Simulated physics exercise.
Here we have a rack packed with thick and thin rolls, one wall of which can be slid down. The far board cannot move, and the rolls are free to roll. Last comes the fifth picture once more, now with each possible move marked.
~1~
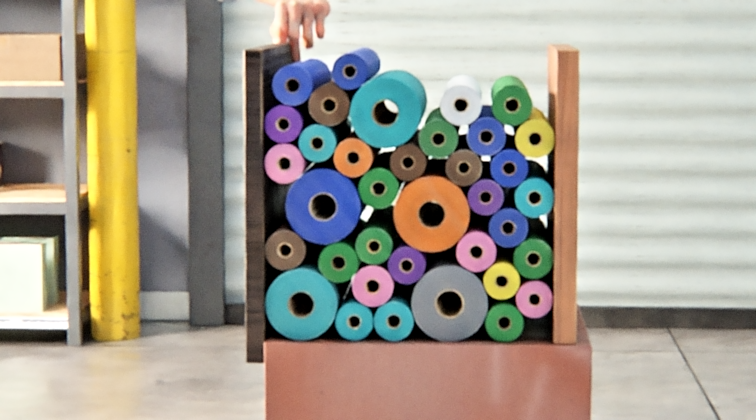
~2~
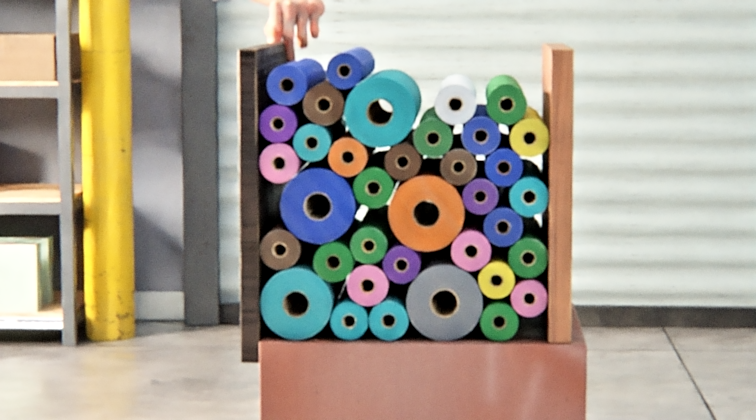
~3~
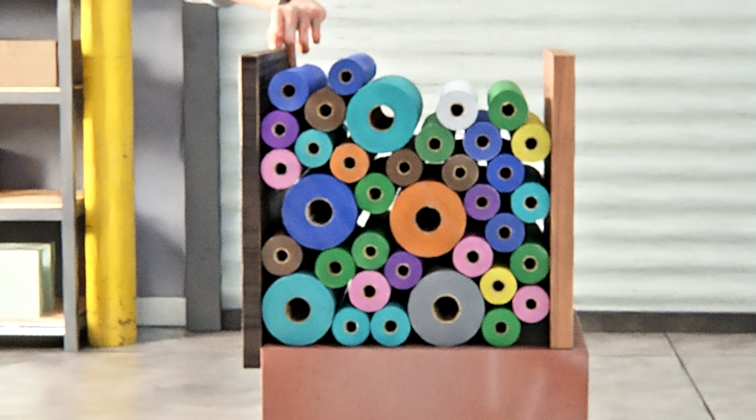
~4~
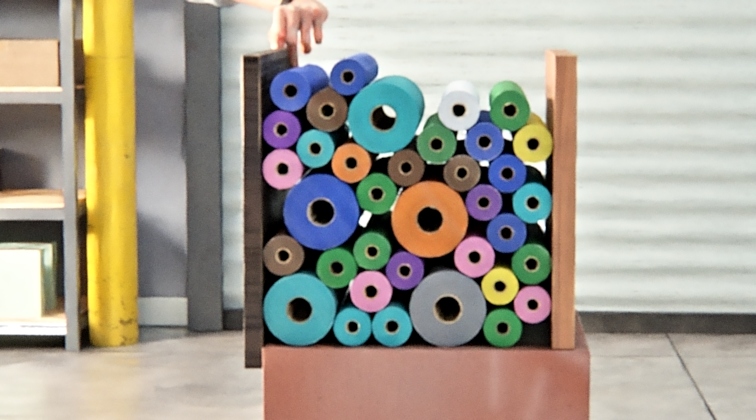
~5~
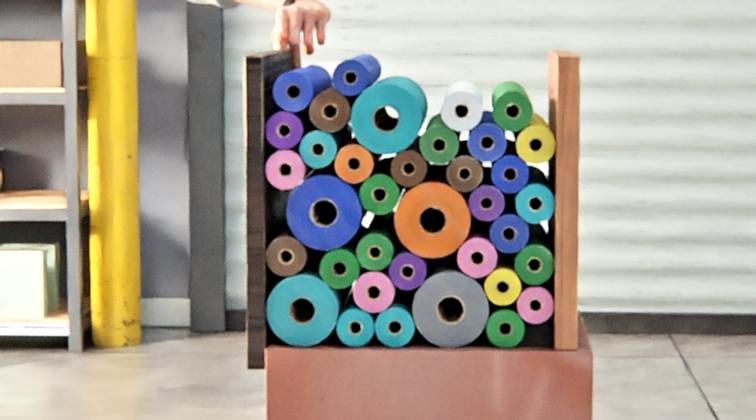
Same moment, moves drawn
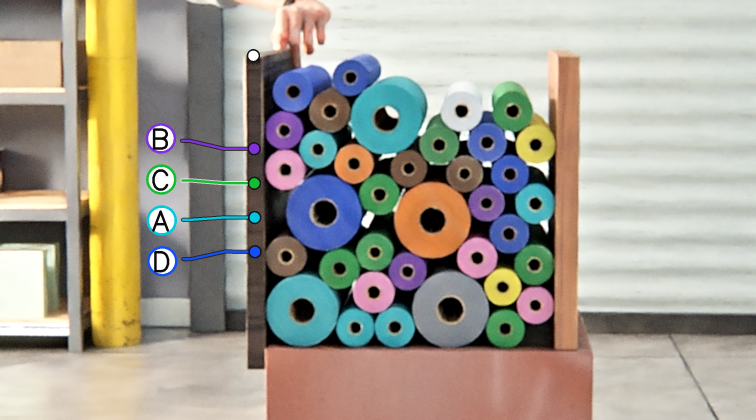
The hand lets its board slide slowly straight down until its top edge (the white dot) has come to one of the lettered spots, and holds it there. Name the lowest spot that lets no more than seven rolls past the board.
It can be let down to D.
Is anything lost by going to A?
At A: Yes.
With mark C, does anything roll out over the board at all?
Yes.
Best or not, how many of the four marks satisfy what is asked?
The number is four.
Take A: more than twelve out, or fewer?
At A, fewer than twelve.
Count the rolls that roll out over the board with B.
The count is none.
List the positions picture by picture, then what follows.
A yellow roll (535, 139); a green roll (512, 105); side board (273, 191), in the first picture.
Side board (267, 191); a turquoise roll (296, 304), in the second picture.
A pink roll (369, 291); a yellow roll (498, 286), in the third picture.
An orange roll (430, 219); an orange roll (351, 163), in the fourth picture.
A brown roll (465, 174); a yellow roll (536, 145); a green roll (513, 111), in the fifth picture.
On the marked copy, A at (254, 217); B at (254, 149); C at (254, 183); D at (255, 252); the white dot at (253, 56).
Following D. Soon after the start, top of the board (265, 140).
Later, top of the board (265, 234).
In the end, top of the board (265, 251), six out over the board.
As for the rest, A two out over the board; B none out over the board; C one out over the board.
